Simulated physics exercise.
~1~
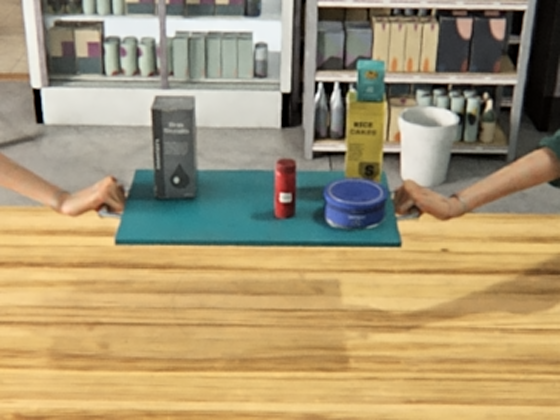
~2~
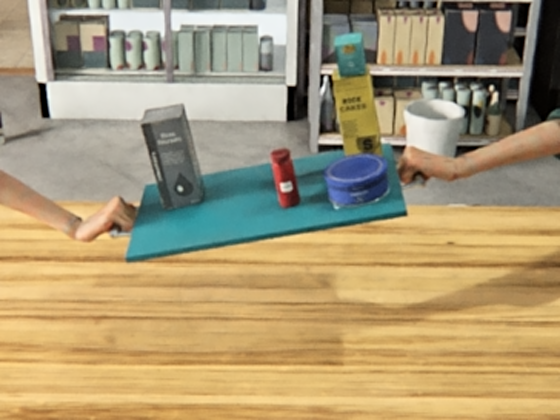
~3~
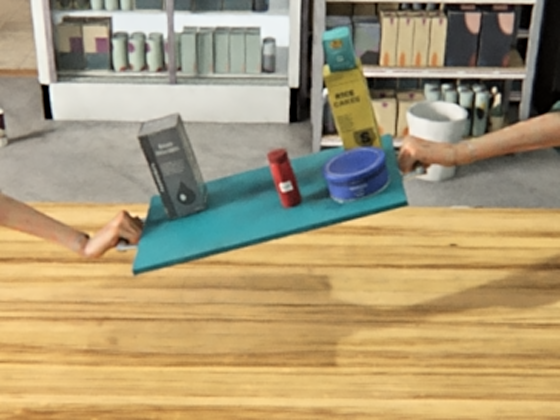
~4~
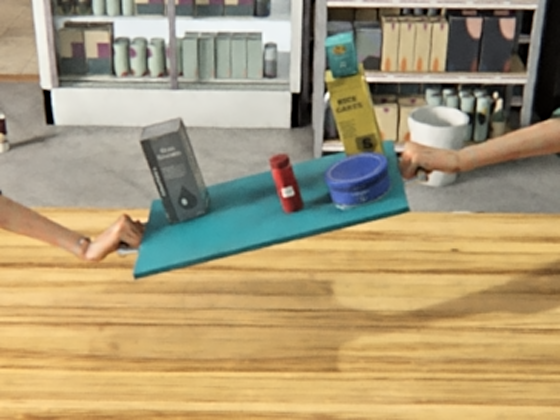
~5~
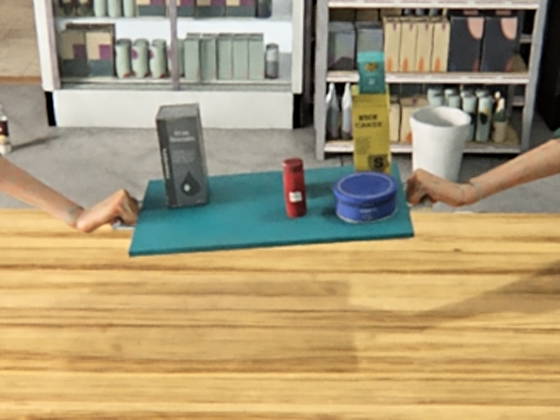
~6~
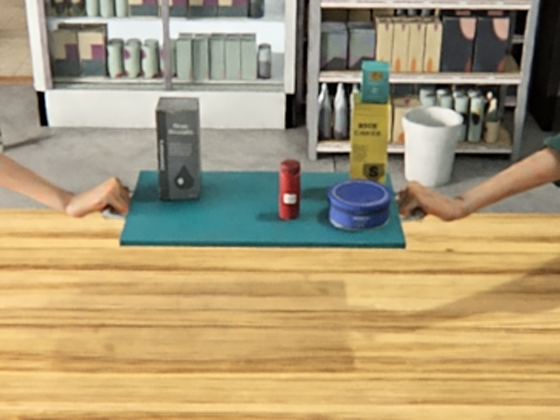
Two hands tilt a loaded teal tray left, then level it with everything still aboard.
